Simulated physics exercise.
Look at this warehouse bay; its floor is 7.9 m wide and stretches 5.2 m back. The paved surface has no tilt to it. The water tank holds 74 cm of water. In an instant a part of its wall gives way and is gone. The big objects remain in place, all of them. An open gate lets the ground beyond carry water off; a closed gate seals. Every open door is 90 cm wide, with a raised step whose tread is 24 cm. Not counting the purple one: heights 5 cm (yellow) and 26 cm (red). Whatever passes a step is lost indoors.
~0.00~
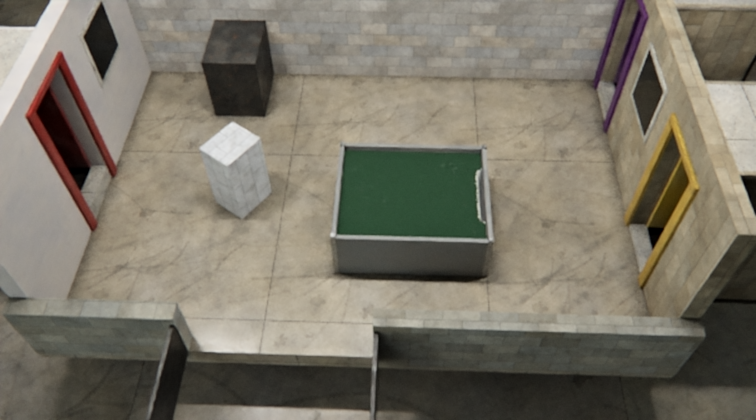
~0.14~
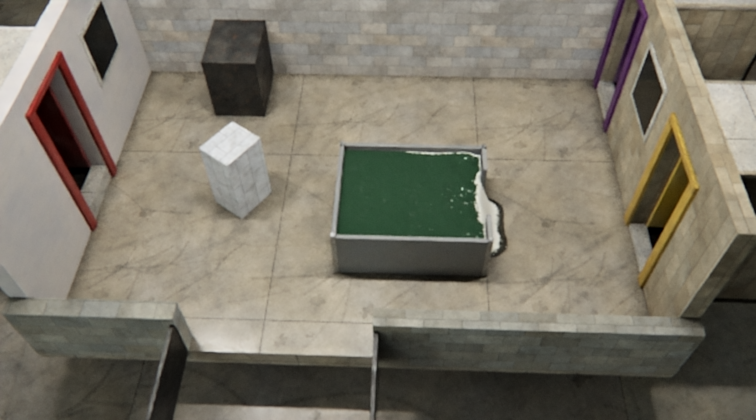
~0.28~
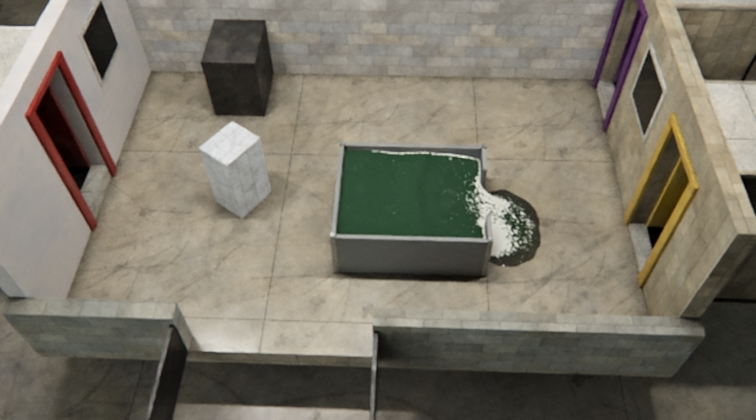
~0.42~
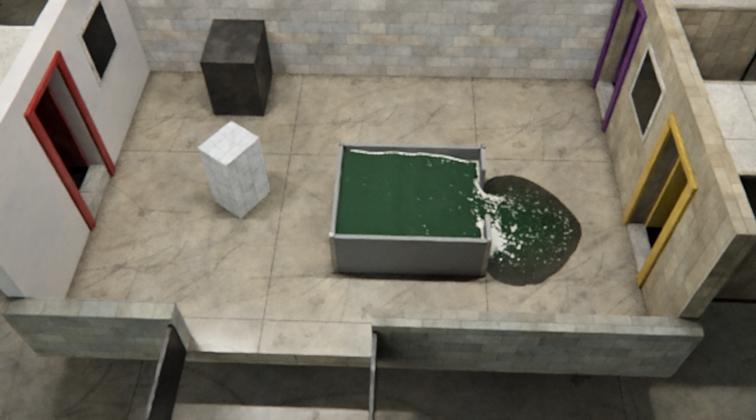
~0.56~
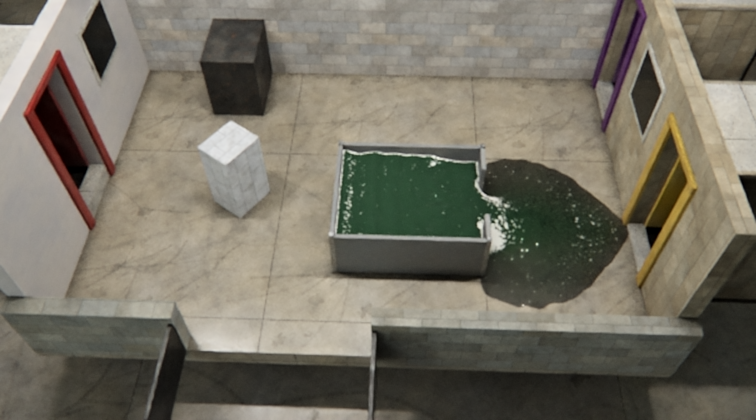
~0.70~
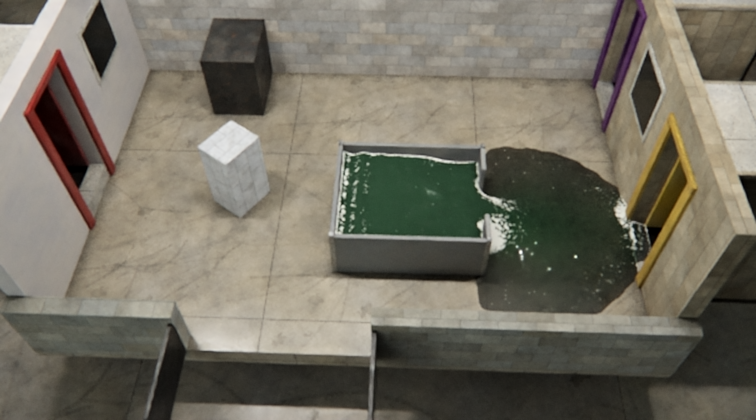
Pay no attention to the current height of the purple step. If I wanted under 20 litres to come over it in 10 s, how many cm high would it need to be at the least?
It would need to be about 11.5 cm high.
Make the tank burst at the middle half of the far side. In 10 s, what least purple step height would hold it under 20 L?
Then roughly 21 cm.
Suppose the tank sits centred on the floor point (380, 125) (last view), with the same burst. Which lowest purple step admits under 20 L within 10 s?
I'd put it at close to 29 cm.
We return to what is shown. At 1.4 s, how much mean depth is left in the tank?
Some 49 cm.
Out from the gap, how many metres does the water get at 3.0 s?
I make it some 3.8 m.
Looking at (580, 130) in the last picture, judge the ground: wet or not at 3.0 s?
I'd say that place has got wet.
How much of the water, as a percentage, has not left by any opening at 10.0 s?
Close to 72 per cent is still present.
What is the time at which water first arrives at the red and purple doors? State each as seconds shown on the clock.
Red door 8.0 seconds, purple door 1.4 seconds.
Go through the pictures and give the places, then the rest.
The first picture shows the water tank at (412, 193) is whole and still, 74 cm deep; the purple door at (617, 60) is dry.
In the second picture, the gap is at (480, 217), the front 0.3 m out at (502, 245); the back of the water tank holds 74 cm.
In the third picture, the gap is at (480, 217), the front 0.8 m out at (535, 243); the back of the water tank holds 74 cm.
In the fourth picture, water pours out at (479, 217) and has run 1.4 m, to (574, 237); about 7 cm deep outside, 74 cm at the back.
In the fifth picture, water pours out at (479, 217) and has run 2.1 m, to (620, 238); about 5 cm deep outside, 67 cm at the back.
In the sixth picture, the front is at (645, 234), 2.4 m from the gap at (479, 217); 5.0 m2 of floor is wet, 62 cm left at the back; the purple door at (615, 60), 3.4 m from the gap, is still 1.5 m from the nearest water.
After 1.4 s water covers 20 % of the floor, deepest (32 cm) near (495, 231); 4 cm at the purple door, 0 litres in over its 17 cm step.
After 3.0 s water covers 30 % of the floor, deepest (24 cm) near (588, 92); 14 cm at the purple door, 1 litre in over its 17 cm step.
After 10.0 s water covers 90 % of the floor, deepest (8 cm) near (630, 348); 7 cm at the purple door, 4 litres in over its 17 cm step.
At the purple door as built, the water arrived by 1.4 s and peaked near 14 cm at 3.0 s.
Run again over the same 10 s with other heights there, 28 litres in over 10 cm, 9 litres over 14 cm. The limit of 20 litres is kept from about 11.5 cm up.
